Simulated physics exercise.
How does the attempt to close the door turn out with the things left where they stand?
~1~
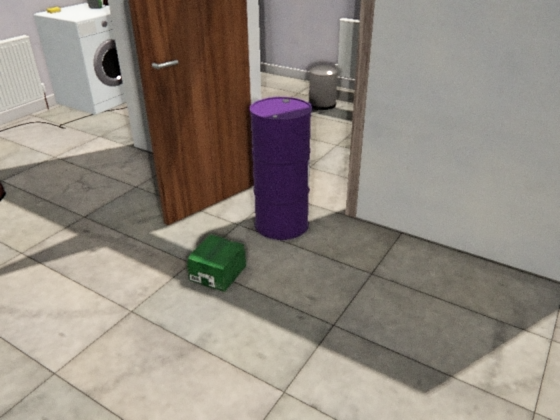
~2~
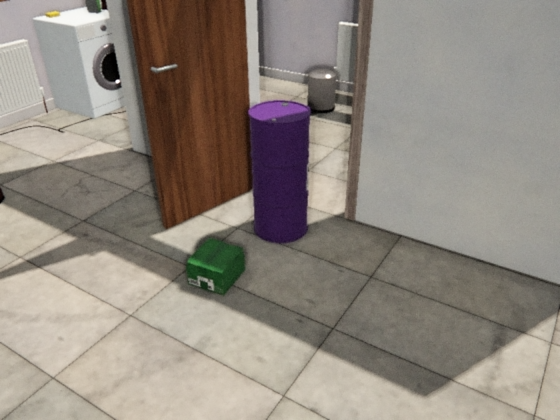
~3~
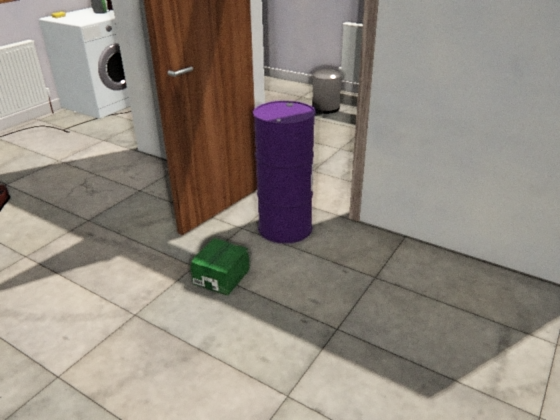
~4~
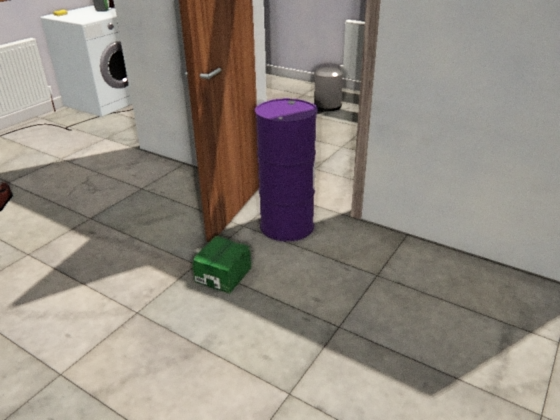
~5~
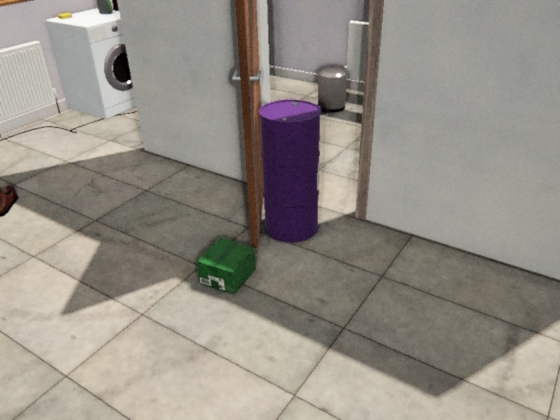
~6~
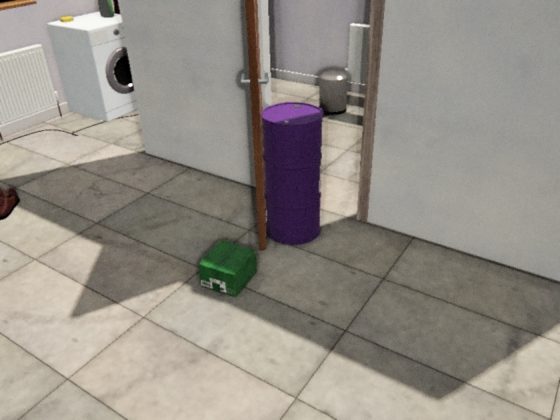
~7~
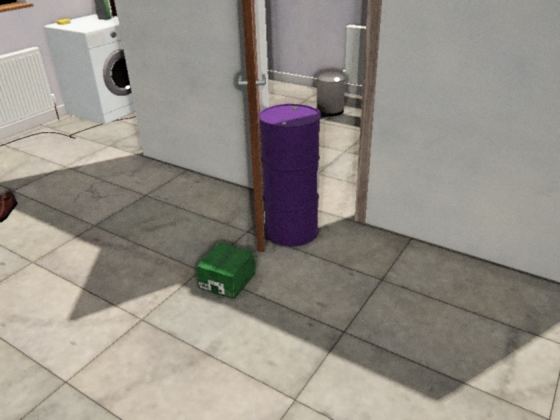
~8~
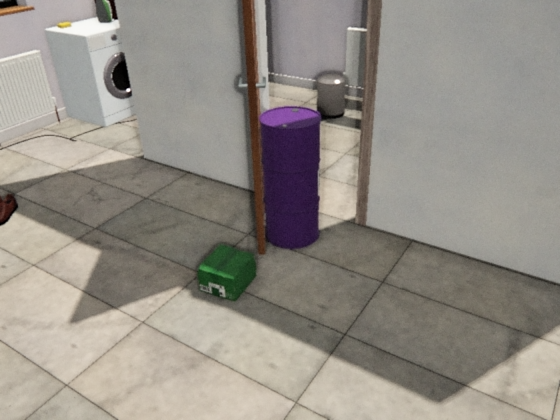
The door does not close, because its way is blocked. It swings as far as the purple drum and stays there, still well open.
